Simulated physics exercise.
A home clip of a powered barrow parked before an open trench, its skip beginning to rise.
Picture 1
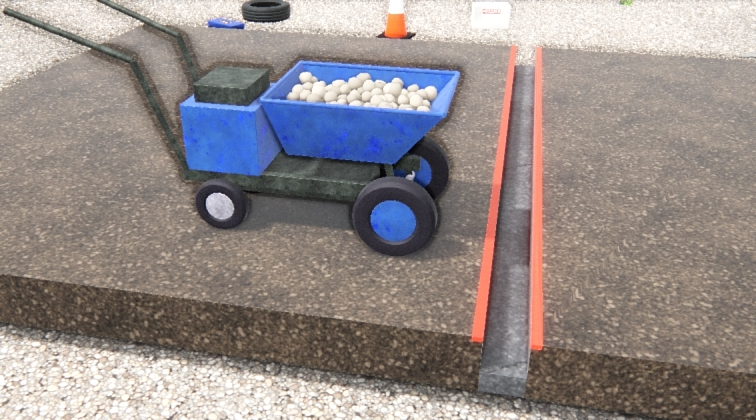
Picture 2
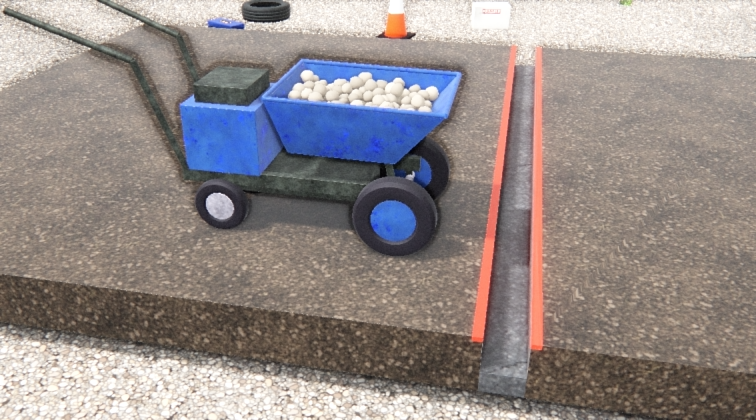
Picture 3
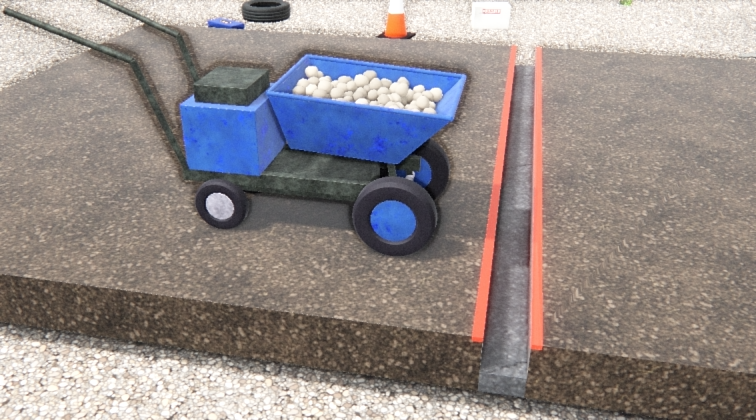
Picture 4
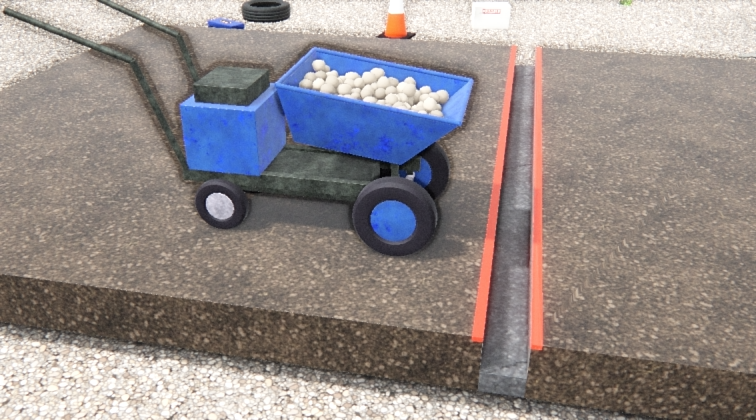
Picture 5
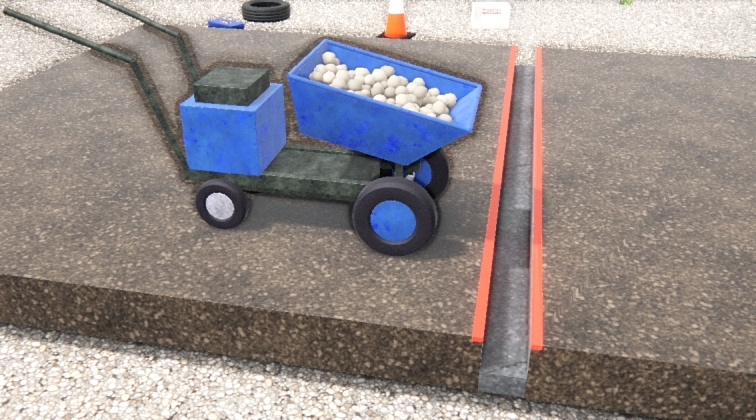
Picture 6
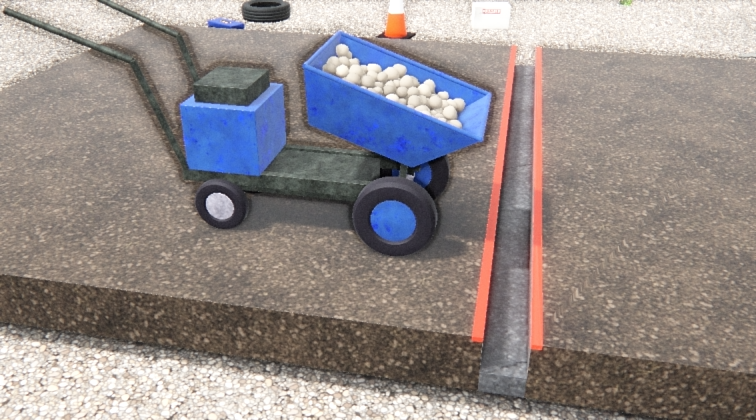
A blue and dark green powered barrow with long handles at the left stands on a brown speckled slab, seen from slightly above and to the side. Its blue skip holds pale round pebbles, and to the right a narrow grey trench runs between orange-red edges, with pale gravel around and a traffic cone behind. The skip slowly tilts forward to the right, its back rising, while the wheels and camera stay still.
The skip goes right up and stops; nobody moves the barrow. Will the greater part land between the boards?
Between the edges lies less than half of the load.
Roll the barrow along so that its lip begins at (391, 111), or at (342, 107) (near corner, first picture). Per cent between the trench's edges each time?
Roughly 70 per cent, and 40 per cent.
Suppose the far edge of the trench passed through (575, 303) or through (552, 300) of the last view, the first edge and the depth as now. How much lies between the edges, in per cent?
About 80 and 50 per cent.
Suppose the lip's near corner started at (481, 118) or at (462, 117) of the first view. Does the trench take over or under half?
At the first place below a half, at the second under half.
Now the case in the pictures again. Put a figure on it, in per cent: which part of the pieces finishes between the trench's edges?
About 35 per cent.
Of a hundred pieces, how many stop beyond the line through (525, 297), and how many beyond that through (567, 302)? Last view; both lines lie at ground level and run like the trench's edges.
In turn 70 and 50 in a hundred.
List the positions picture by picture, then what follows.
Lip of the skip near (443, 115), level; top of the load near (367, 97), river pebbles; first edge of the trench near (483, 292); far edge near (537, 298), the trench under half as wide as the skip, and about as deep as wide, in the first frame.
Lip of the skip near (445, 116), level; top of the load near (357, 96), in the second frame.
Lip of the skip near (451, 119), tipped barely; top of the load near (349, 97), in the third frame.
Lip of the skip near (459, 124), tipped a little; top of the load near (356, 94), in the fourth frame.
Lip of the skip near (469, 130), tipped a little; top of the load near (353, 86), in the fifth frame.
Lip of the skip near (480, 140), tipped clearly; top of the load near (358, 72); first edge of the trench near (483, 292); far edge near (537, 298), in the sixth frame.
Shortly afterwards, skip tipped steeply; the whole lot in the skip.
Next, skip tipped right over; near two thirds in the skip; a little in or heaped over the trench; near a third beyond it; only a few falling.
Some moments later, skip tipped right over; a little in the skip; near a quarter in or heaped over the trench; near two thirds beyond it.
In the end, skip tipped right over; only a few in the skip; near a third in or heaped over the trench; near two thirds beyond it.
